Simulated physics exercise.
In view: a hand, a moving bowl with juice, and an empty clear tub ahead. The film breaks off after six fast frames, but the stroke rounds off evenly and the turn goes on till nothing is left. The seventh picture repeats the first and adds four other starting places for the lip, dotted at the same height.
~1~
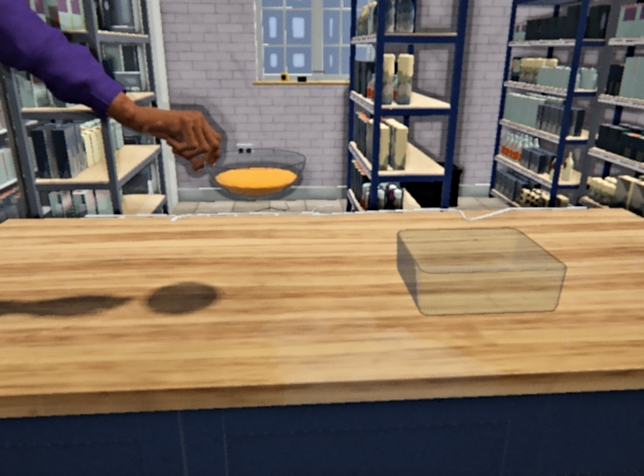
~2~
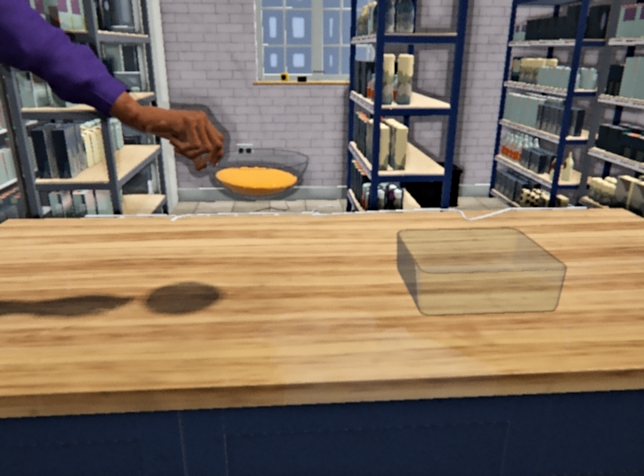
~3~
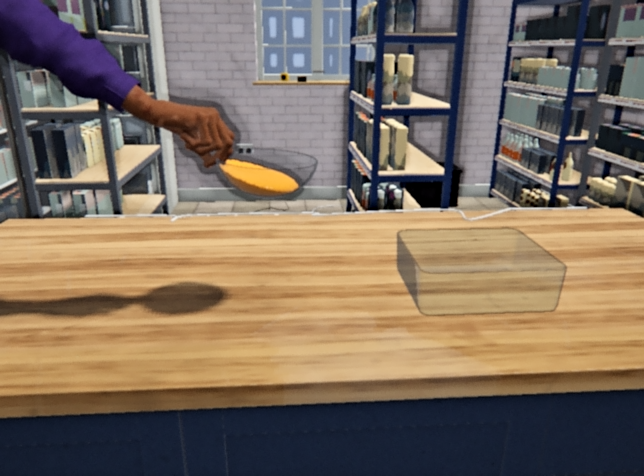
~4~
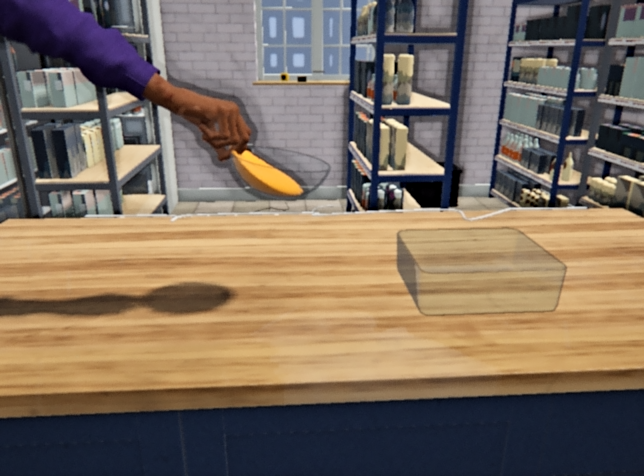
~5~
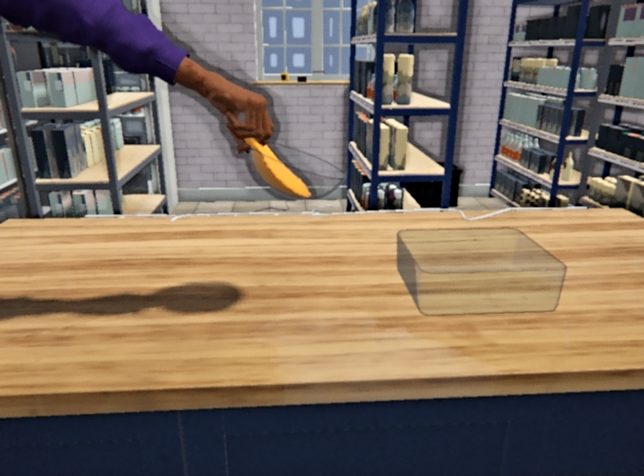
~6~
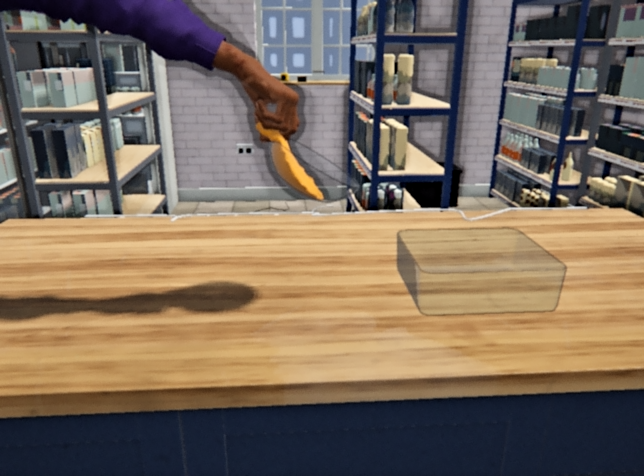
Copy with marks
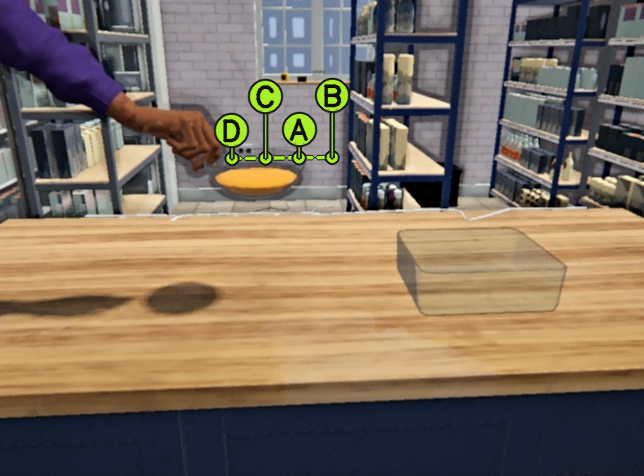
A hand carries a clear bowl of orange juice rightward above the table, steadily tilting it.
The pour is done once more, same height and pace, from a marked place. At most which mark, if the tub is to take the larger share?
Choose B.
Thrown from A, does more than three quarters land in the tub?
No, less.
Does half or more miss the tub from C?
Yes.
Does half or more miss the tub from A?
Yes, it does.
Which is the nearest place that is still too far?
A it is.
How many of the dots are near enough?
One of the four.
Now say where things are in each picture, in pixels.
Upright, lip at (304, 157); tub from (417, 314) to (555, 309); nothing has left yet.
Upright, lip at (307, 157); nothing has left yet.
Tipped about 3°, lip at (316, 160); nothing has left yet.
Tipped about 10°, lip at (329, 166); nothing has left yet.
Tipped about 19°, lip at (344, 174); juice is over the rim, down to (261, 145).
Tipped about 31°, lip at (358, 184); juice is over the rim, down to (283, 139).
On the marked copy, A at (299, 157); B at (332, 157); C at (265, 158); D at (231, 158).
With A, about 26 % lands in the tub, 69 % falls short and 5 % goes beside or beyond.
With B, about 71 % lands in the tub, 19 % falls short and 10 % goes beside or beyond.
With C, about 2 % lands in the tub, 96 % falls short.
With D, about 0 % lands in the tub, 100 % falls short.
